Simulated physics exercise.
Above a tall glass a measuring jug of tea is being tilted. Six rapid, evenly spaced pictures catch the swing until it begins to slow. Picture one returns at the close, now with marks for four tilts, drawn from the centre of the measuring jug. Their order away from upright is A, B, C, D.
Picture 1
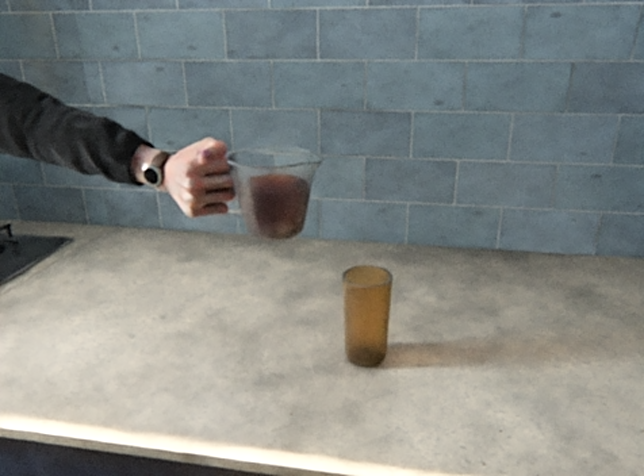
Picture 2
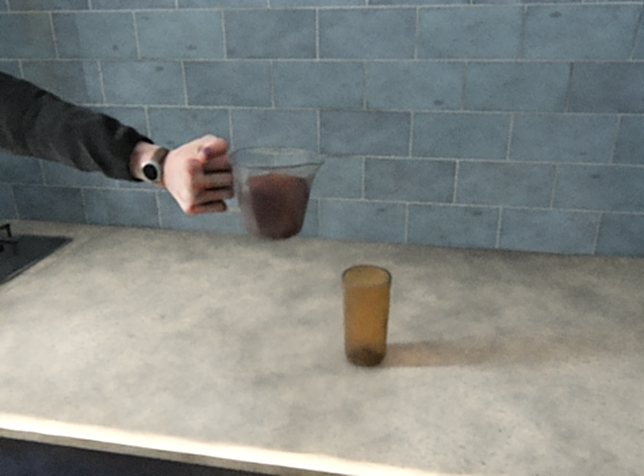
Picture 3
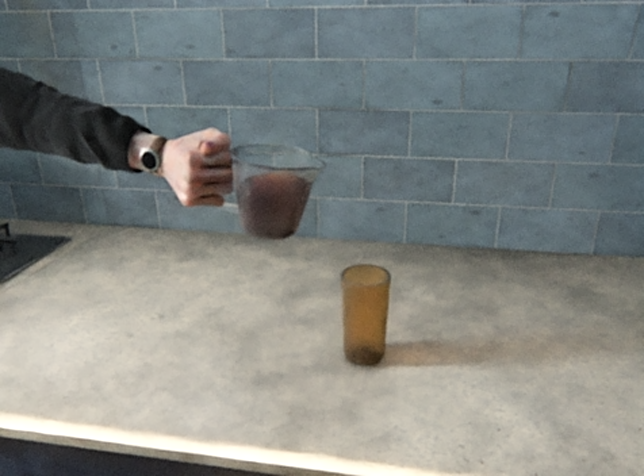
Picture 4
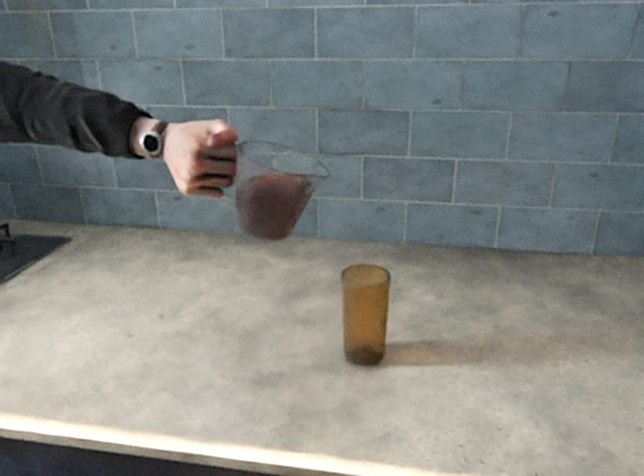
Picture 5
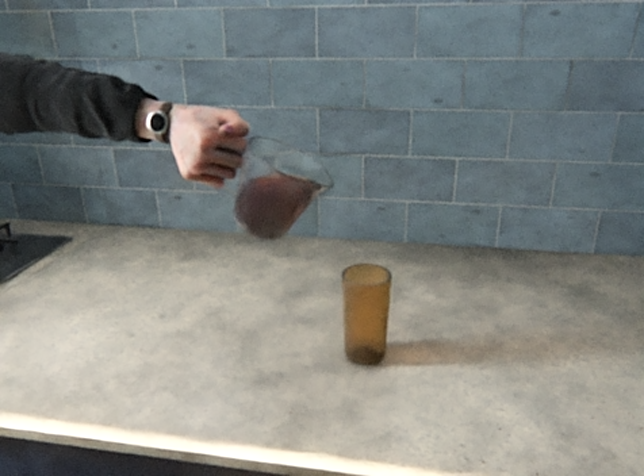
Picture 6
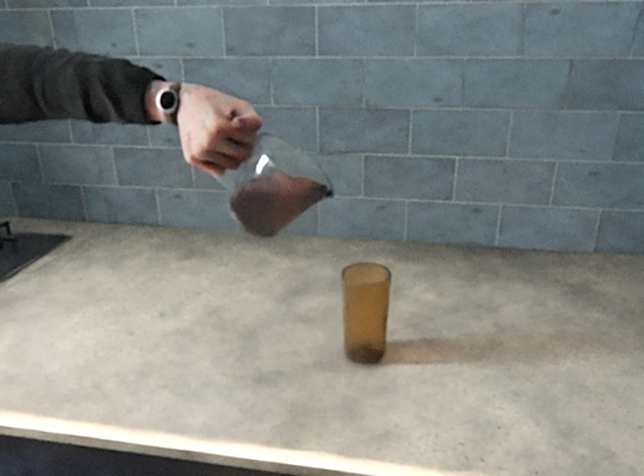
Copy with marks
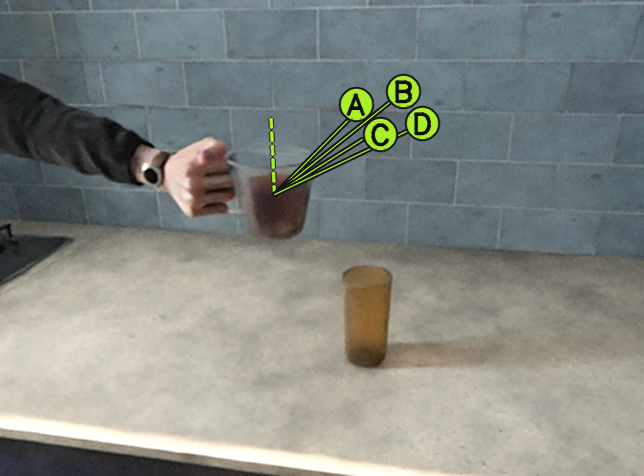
Above a tall amber glass on a counter, a hand gradually tilts a jug of dark liquid rightward.
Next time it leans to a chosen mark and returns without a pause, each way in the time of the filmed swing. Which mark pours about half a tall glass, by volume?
I would pick tilt C.
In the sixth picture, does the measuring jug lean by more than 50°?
No.
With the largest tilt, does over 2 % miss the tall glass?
No.
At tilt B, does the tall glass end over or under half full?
Under.
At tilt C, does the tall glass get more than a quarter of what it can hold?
Yes, clearly.
On the marked copy, A at (347, 120); B at (390, 102); C at (362, 139); D at (407, 130).
If A is chosen, the tall glass ends with about 18 % of what it can hold.
If B is chosen, the tall glass ends with about 31 % of what it can hold.
If C is chosen, the tall glass ends with about 47 % of what it can hold.
If D is chosen, the tall glass ends with about 64 % of what it can hold.
